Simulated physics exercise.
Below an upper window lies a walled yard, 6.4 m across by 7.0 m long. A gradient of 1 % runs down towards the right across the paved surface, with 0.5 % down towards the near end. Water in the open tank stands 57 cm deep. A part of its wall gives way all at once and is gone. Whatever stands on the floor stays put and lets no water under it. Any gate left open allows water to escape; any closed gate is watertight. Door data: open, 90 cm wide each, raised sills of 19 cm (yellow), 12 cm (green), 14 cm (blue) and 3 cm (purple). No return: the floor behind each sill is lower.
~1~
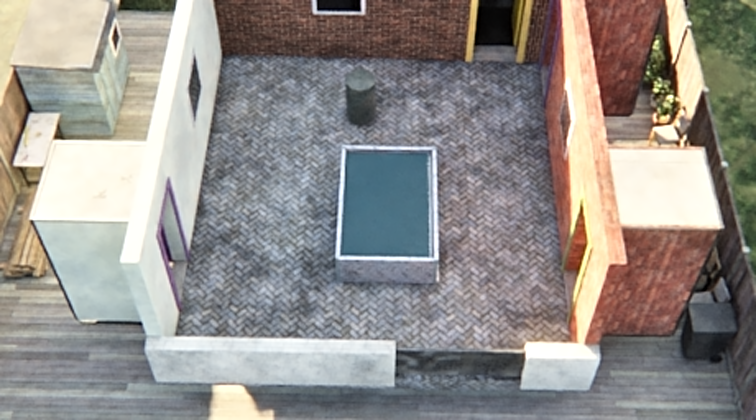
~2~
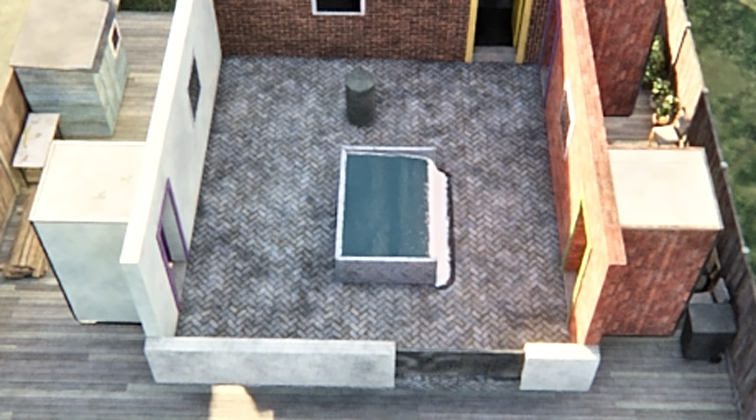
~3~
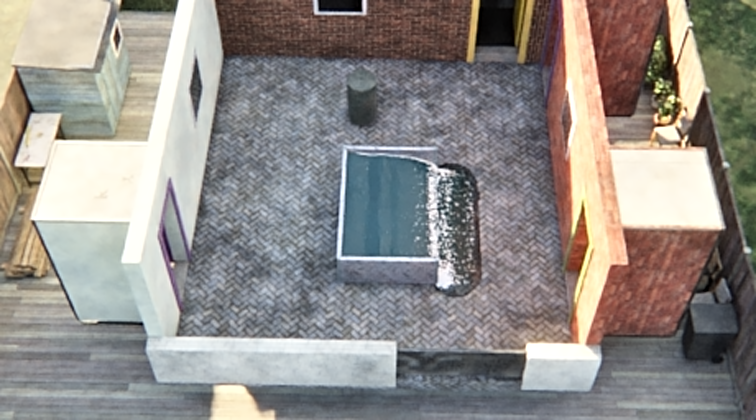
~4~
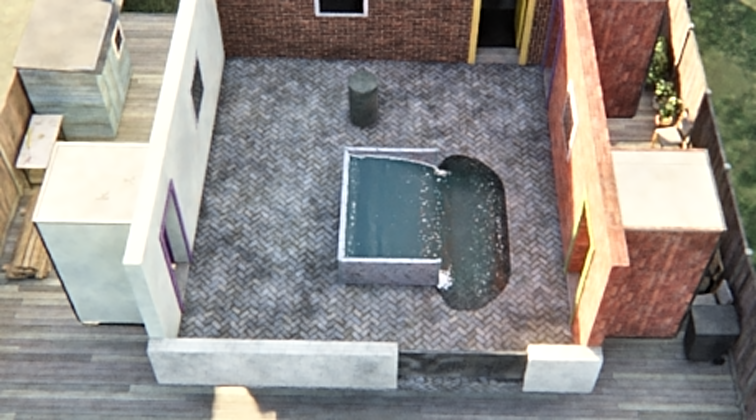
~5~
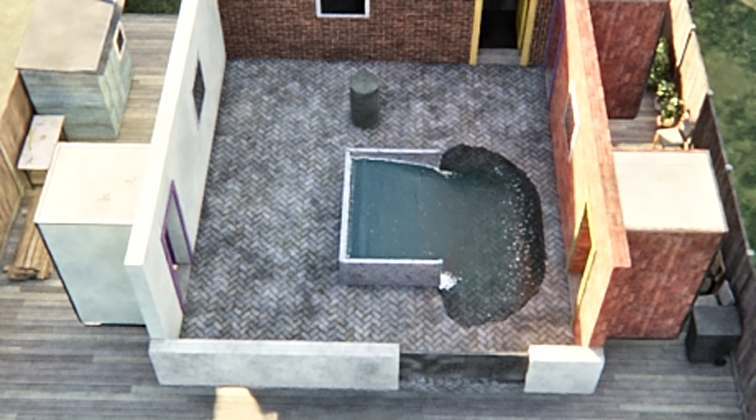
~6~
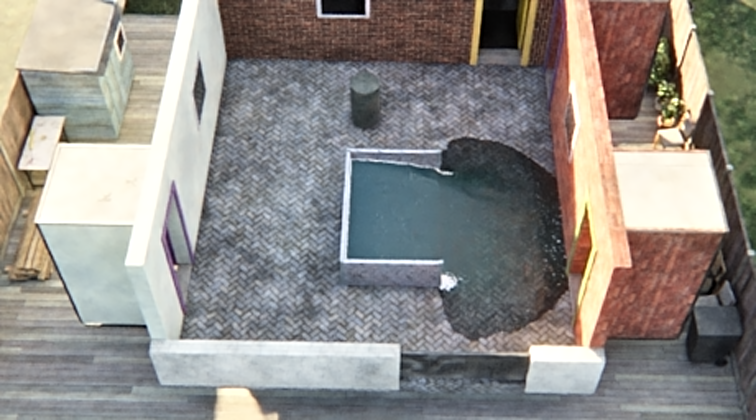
Water pours from the tank's open right side and spreads across the paved yard.
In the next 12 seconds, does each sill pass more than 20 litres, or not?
The yellow door does not. The green door does. The blue door does not. The purple door does.
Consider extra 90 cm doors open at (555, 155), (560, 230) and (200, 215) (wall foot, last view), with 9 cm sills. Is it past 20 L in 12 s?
So, in the order given, it's beyond the mark, then beyond the mark, then shy of the mark.
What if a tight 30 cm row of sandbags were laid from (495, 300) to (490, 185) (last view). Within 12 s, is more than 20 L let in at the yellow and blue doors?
Well, the yellow one ends up within bounds and the blue one ends up within bounds.
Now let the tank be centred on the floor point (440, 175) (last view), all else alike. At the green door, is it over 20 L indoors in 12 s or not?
Lab note: Green door, limit held.
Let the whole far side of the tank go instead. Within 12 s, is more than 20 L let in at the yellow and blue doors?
Yellow stays inside, blue goes beyond, judged against that limit.
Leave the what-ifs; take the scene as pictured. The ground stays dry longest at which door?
Result: Purple door.
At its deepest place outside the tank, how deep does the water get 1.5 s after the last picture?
Peak depth: Approx. 40 cm.
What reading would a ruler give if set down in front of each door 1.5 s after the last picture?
Depths in cm: Yellow 0, green 25, blue 9, purple 0.
Then, 0.7 s after the last picture water covers 25 % of the floor and is deepest (40 cm) near (560, 243); yellow door not reached, green door 26 cm at the sill, 17 L in, blue door not reached, purple door not reached.
Then, 1.5 s after the last picture water covers 25 % of the floor and is deepest (40 cm) near (573, 362); yellow door not reached, green door 25 cm at the sill, 69 L in, blue door 9 cm at the sill, 0 L in, purple door not reached.
Then, 2.8 s after the last picture water covers 45 % of the floor and is deepest (26 cm) near (573, 362); yellow door 20 cm at the sill, 2 L in, green door 15 cm at the sill, 106 L in, blue door 13 cm at the sill, 1 L in, purple door not reached.
Then, 6.3 s after the last picture water covers 80 % of the floor and is deepest (11 cm) near (210, 363); yellow door 7 cm at the sill, 4 L in, green door 9 cm at the sill, 117 L in, blue door 8 cm at the sill, 8 L in, purple door 8 cm at the sill, 31 L in.
Then, 11.3 s after the last picture water covers 100 % of the floor and is deepest (10 cm) near (334, 205); yellow door 4 cm at the sill, 4 L in, green door 6 cm at the sill, 118 L in, blue door 5 cm at the sill, 8 L in, purple door 3 cm at the sill, 61 L in.
